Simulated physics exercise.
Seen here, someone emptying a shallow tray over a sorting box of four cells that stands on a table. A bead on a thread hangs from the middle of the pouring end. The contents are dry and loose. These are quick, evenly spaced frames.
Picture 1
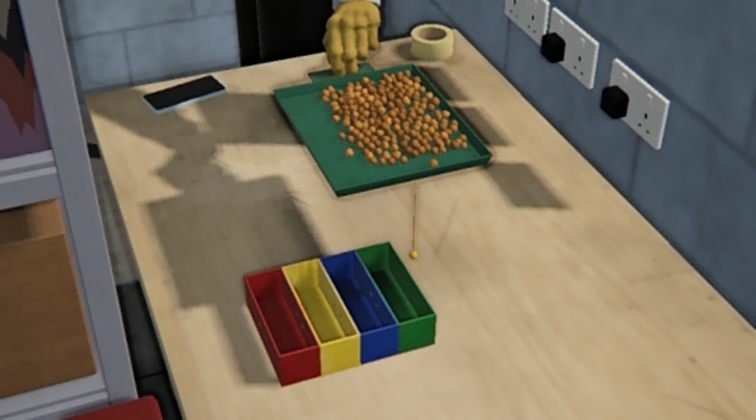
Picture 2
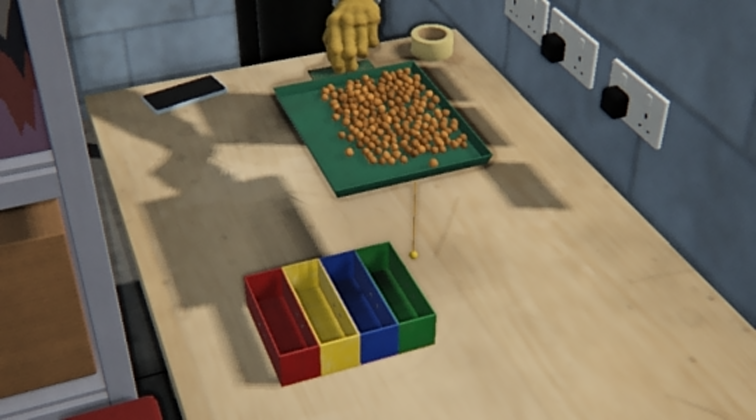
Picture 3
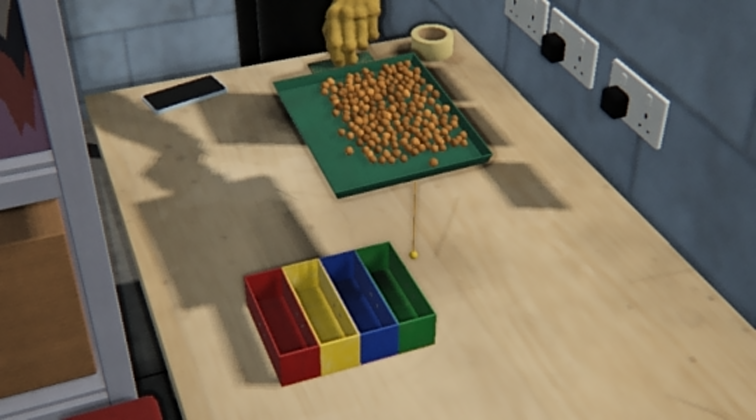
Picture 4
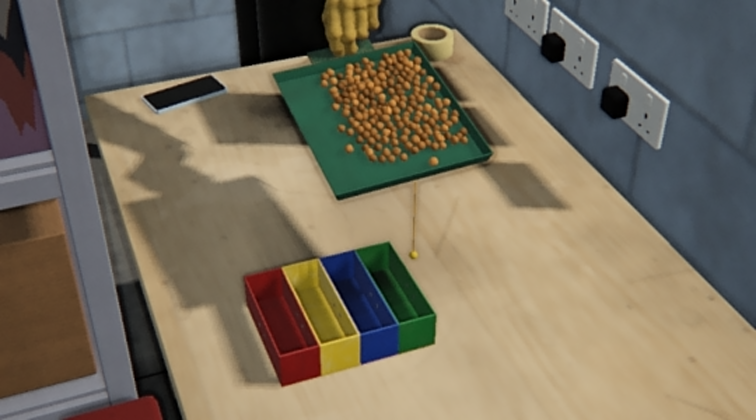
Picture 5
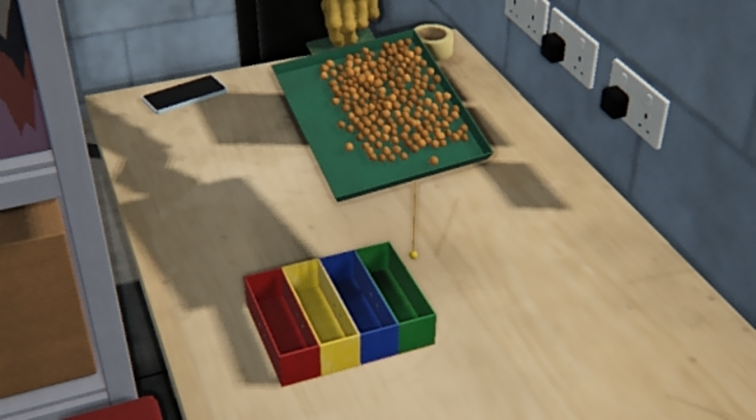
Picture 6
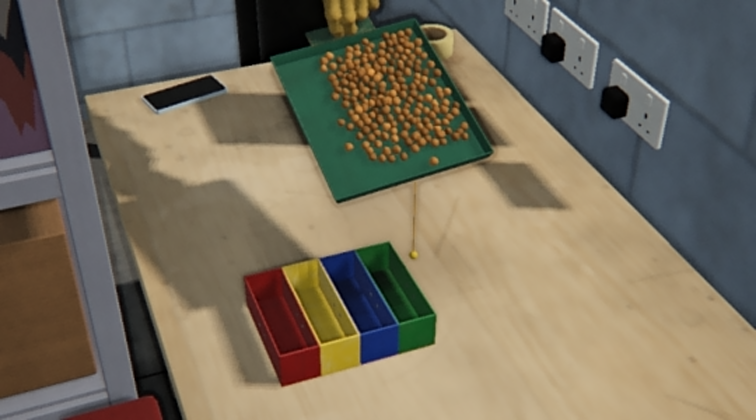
At first, a green tray of roasted chickpeas sits level near a yellowish hand, beyond a sorting box with red, yellow, blue and green cells. Then the hand gradually raises the tray's far end, tilting it toward its near left corner, while the chickpeas stay heaped and the box remains still.
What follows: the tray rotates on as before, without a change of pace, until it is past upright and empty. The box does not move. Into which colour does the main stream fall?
The blue cell gets the most.
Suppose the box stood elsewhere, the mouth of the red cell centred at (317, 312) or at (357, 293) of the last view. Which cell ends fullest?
First yellow, then the red cell.
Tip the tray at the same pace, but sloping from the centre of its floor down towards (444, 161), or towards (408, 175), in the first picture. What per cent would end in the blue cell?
About 0 and 20 per cent.
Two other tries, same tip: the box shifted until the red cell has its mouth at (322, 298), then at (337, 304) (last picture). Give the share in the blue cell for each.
Roughly 20 per cent, and 20 per cent.
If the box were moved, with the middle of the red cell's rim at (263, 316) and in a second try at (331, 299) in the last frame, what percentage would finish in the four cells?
In turn 80 and 100 in a hundred.
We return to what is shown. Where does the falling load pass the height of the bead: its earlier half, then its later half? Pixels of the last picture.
At about (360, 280), then at (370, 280).
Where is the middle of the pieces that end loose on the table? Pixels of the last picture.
Close to (478, 321).
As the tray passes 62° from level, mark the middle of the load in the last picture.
Around (377, 169).
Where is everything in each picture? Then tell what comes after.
In the first frame, corners of the pouring end at (338, 187) and (488, 154), level; middle of the load at (389, 117), roasted chickpeas; bead on its thread at (413, 255); red cell at (300, 363); yellow cell at (340, 352); blue cell at (379, 342); green cell at (417, 331).
In the second frame, corners of the pouring end at (338, 188) and (488, 153), level; middle of the load at (389, 116).
In the third frame, corners of the pouring end at (338, 189) and (488, 153), tipped barely, lowest at the left corner; middle of the load at (389, 112).
In the fourth frame, corners of the pouring end at (338, 192) and (488, 152), tipped a little, lowest at the left corner; middle of the load at (389, 106).
In the fifth frame, corners of the pouring end at (338, 194) and (489, 151), tipped a little, lowest at the left corner; middle of the load at (389, 100).
In the sixth frame, corners of the pouring end at (338, 196) and (489, 150), tipped clearly, lowest at the left corner; middle of the load at (389, 95); red cell at (300, 363); yellow cell at (340, 352); blue cell at (379, 342); green cell at (417, 331).
Soon after the last picture, tray tipped steeply; most on the tray; a small part in the blue cell; a stray few in the yellow cell; a stray few in the green cell; a small part falling or outside the box.
A little later, tray tipped past a quarter turn; a small part on the tray; about a third in the blue cell; a small part in the green cell; a small part in the yellow cell; about a third falling or outside the box.
Later still, tray tipped past a quarter turn; about half in the blue cell; about a quarter in the green cell; a small part in the yellow cell; a small part falling or outside the box.
At rest, tray tipped past a quarter turn; about half in the blue cell; about a quarter in the green cell; a small part in the yellow cell; none in the red cell; a small part outside the box.
